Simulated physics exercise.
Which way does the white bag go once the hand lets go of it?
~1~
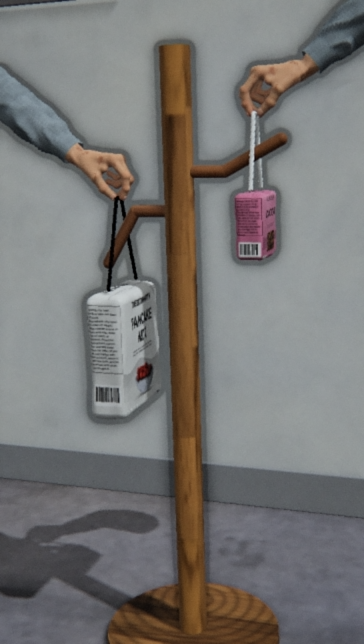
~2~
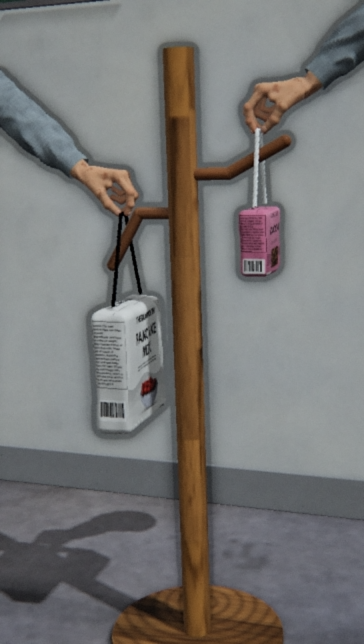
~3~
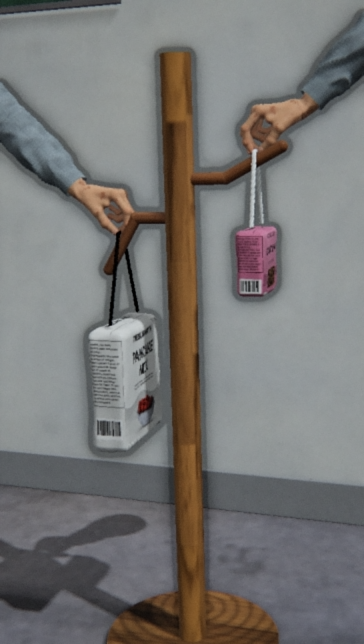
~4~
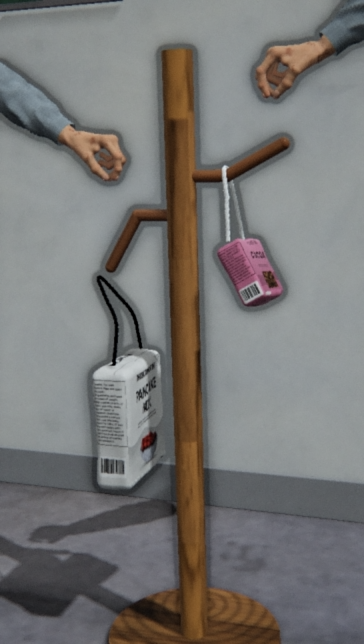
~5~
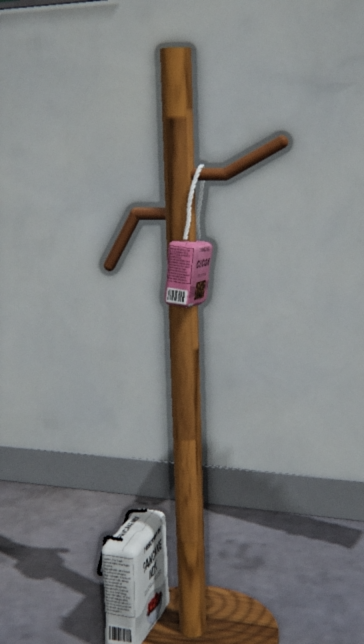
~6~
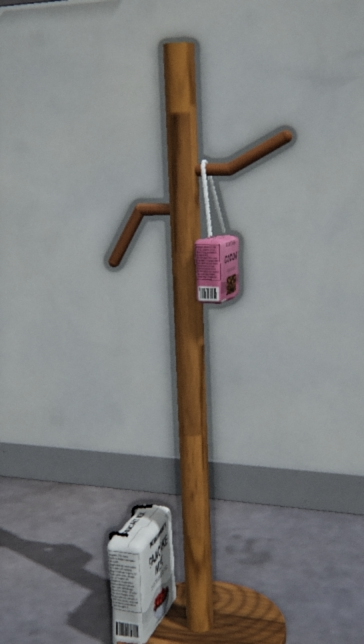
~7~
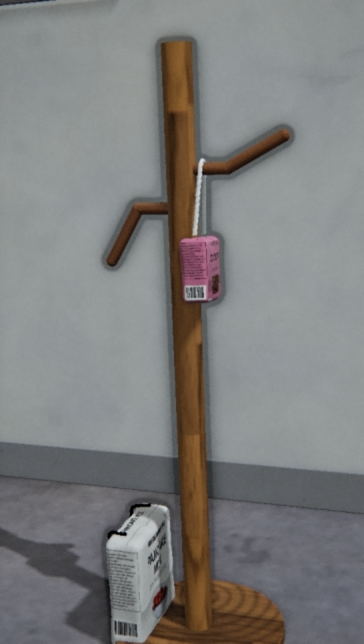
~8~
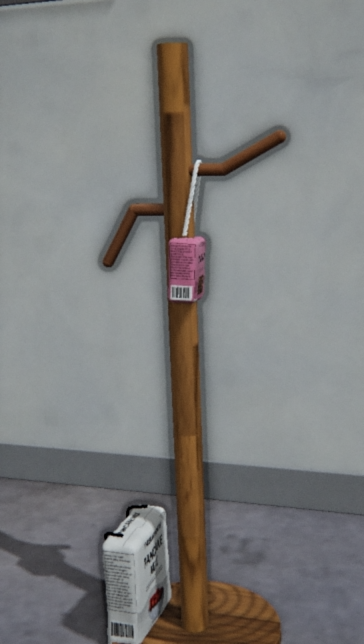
It moves down, dropping from beside the left peg to the floor by the base of the stand.
